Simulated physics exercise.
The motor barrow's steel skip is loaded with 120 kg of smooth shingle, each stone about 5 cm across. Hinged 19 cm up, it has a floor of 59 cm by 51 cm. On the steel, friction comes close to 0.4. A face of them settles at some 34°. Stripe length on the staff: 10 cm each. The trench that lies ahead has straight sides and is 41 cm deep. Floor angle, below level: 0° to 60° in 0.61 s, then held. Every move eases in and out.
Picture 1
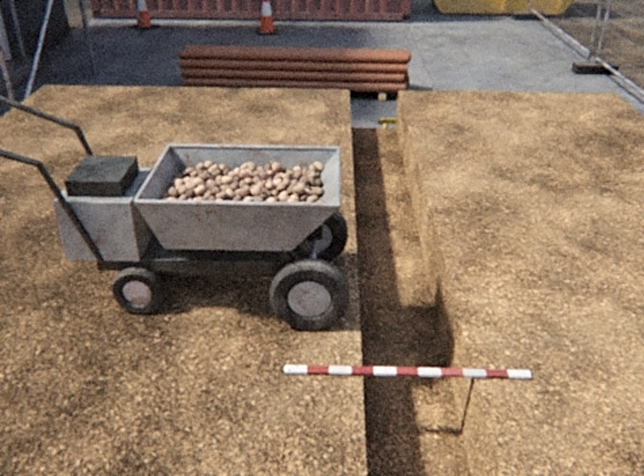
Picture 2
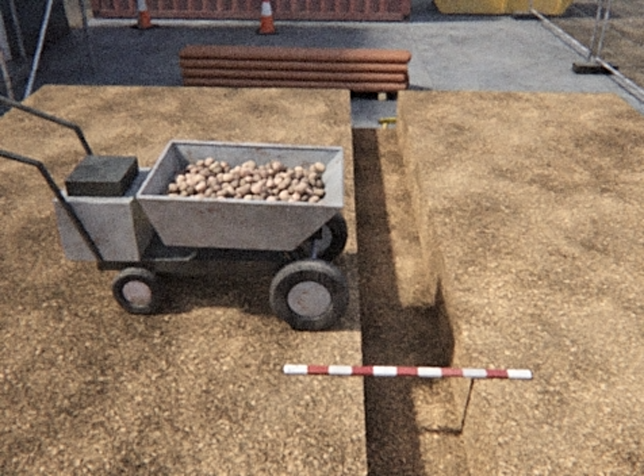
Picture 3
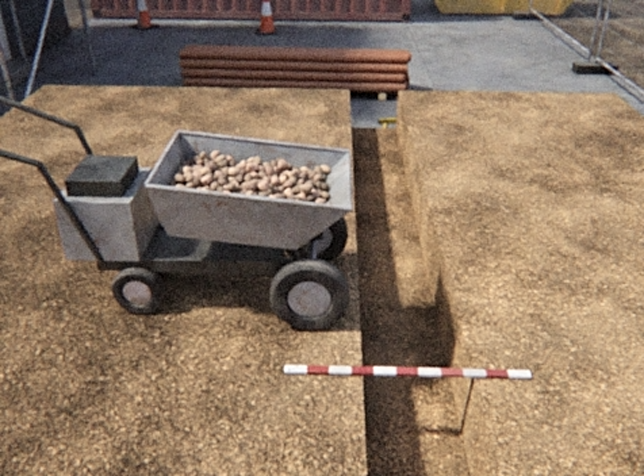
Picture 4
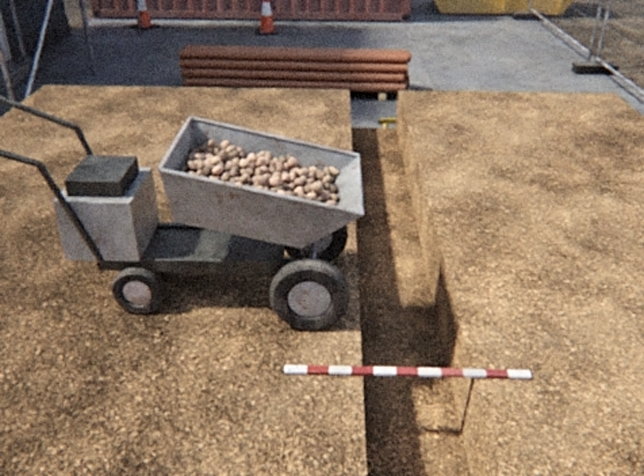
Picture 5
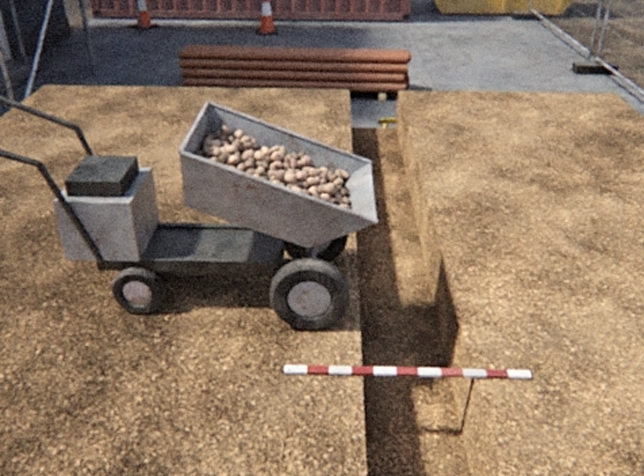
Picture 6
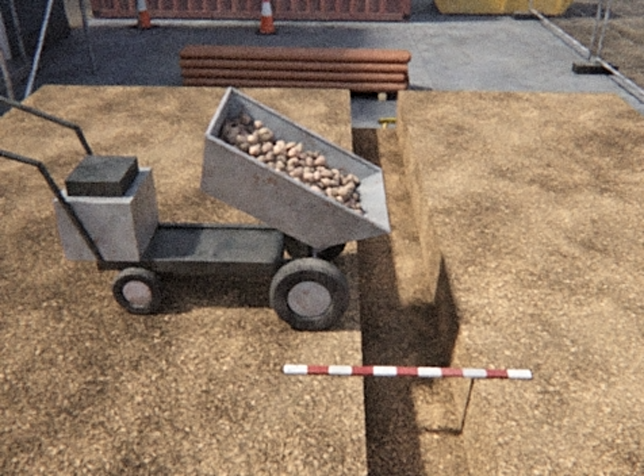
Grey steel skip of rounded stones on a motor barrow tilting steadily forward to the right beside a narrow straight-sided trench.
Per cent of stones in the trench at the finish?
About 50 %.
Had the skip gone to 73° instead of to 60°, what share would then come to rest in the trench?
Roughly 35 percent.
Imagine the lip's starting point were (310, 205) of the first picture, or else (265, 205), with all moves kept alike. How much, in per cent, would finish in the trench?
70 and 100 %.
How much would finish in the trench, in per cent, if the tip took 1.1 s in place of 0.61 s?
Near 65 per cent.
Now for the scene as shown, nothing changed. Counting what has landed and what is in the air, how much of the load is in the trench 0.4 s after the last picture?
By then, around 10 percent.
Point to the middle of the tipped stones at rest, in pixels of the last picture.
I'd point to around (460, 292).
Then, 0.2 s after the last picture the floor is at 51°, 100 % in the skip; the foremost stones are at (389, 230).
Then, 0.4 s after the last picture the floor is at 60°, 88 % in the skip, 11 % in the trench; the foremost stones are at (459, 266).
Then, 0.8 s after the last picture the floor is at 60°, 34 % in the skip, 18 % in the trench, 48 % past the trench; the foremost stones are at (586, 301).
Then, 2.7 s after the last picture the floor is at 60°, 0 % in the skip, 50 % in the trench, 50 % past the trench; the foremost stones are past the picture's edge.
